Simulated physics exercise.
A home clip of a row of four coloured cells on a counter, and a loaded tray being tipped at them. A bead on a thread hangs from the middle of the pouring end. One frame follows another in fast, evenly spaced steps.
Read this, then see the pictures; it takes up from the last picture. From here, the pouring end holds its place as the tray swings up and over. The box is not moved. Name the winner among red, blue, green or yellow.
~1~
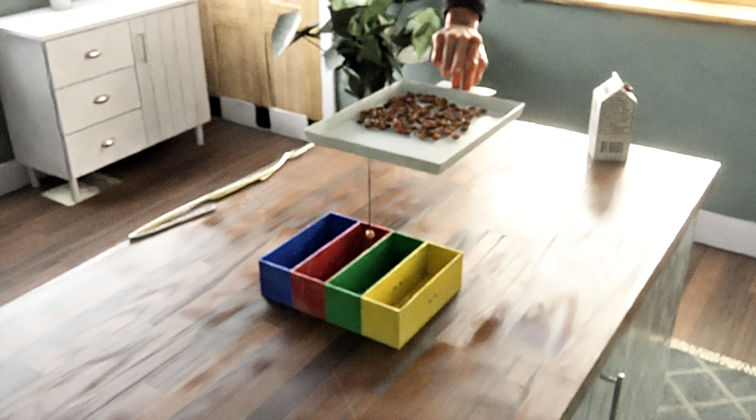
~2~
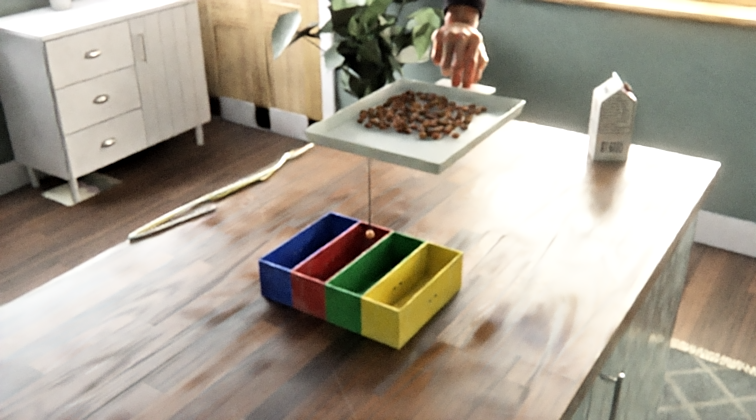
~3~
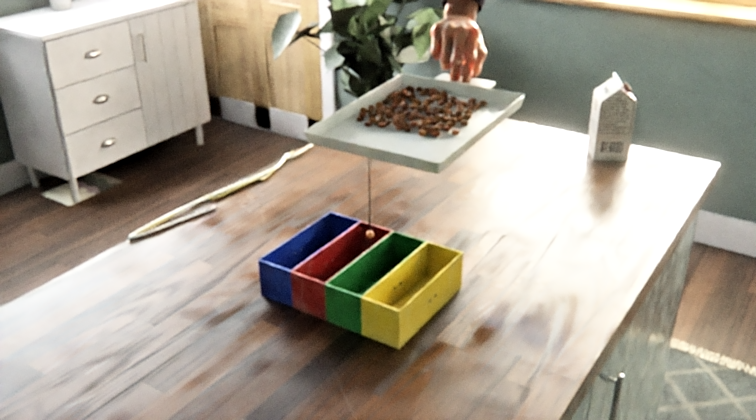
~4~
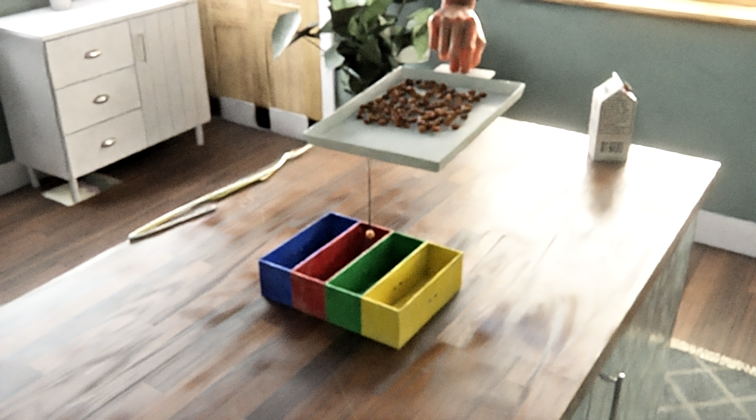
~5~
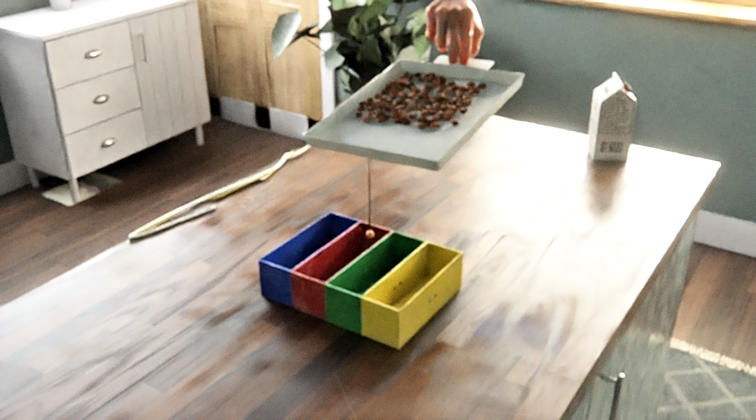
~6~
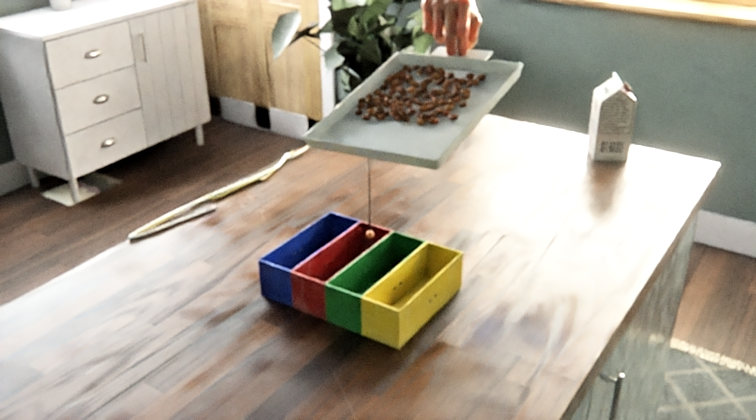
Winner: Blue.
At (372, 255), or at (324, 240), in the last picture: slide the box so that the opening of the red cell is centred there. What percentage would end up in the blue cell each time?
First try: Roughly 30 per cent; second try: Roughly 40 per cent.
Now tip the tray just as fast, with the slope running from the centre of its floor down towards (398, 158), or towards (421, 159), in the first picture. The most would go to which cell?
Well, with the first heading it's the yellow cell, and with the second it's yellow.
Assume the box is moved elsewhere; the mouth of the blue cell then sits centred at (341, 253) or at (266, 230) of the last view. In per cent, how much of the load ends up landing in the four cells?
Close to 20 %, followed by close to 100 %.
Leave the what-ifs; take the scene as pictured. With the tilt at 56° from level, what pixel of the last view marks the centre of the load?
Mark it at roughly (337, 138) in the final frame.
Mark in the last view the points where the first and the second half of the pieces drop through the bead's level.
Early half: (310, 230); late half: (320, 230).
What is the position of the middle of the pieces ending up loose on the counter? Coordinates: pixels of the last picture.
I'd say near (233, 268), give or take.
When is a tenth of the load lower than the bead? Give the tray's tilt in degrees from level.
Around 65°, give or take.
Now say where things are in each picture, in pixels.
Corners of the pouring end at (309, 130) and (438, 162), level; middle of the load at (416, 116), bits of dog kibble; bead on its thread at (370, 235); blue cell at (276, 280); red cell at (309, 292); green cell at (344, 305); yellow cell at (381, 319), in the first picture.
Corners of the pouring end at (309, 130) and (438, 161), level; middle of the load at (416, 115), in the second picture.
Corners of the pouring end at (308, 131) and (438, 161), tipped barely, lowest at the left corner; middle of the load at (416, 111), in the third picture.
Corners of the pouring end at (308, 132) and (437, 160), tipped a little, lowest at the left corner; middle of the load at (416, 106), in the fourth picture.
Corners of the pouring end at (307, 134) and (436, 158), tipped a little, lowest at the left corner; middle of the load at (415, 101), in the fifth picture.
Corners of the pouring end at (307, 136) and (435, 157), tipped a little, lowest at the left corner; middle of the load at (414, 96); blue cell at (276, 280); red cell at (309, 292); green cell at (344, 305); yellow cell at (381, 319), in the sixth picture.
Soon after the last picture, tray tipped steeply; nearly all on the tray; a small part falling or outside the box.
A little later, tray tipped right over; about a third on the tray; about a third in the blue cell; a stray few in the red cell; about a quarter falling or outside the box.
Later still, tray tipped past a quarter turn; about two thirds in the blue cell; about a quarter in the red cell; about a quarter falling or outside the box.
At rest, tray tipped past a quarter turn; about two thirds in the blue cell; about a quarter in the red cell; none in the yellow cell; none in the green cell; about a quarter outside the box.
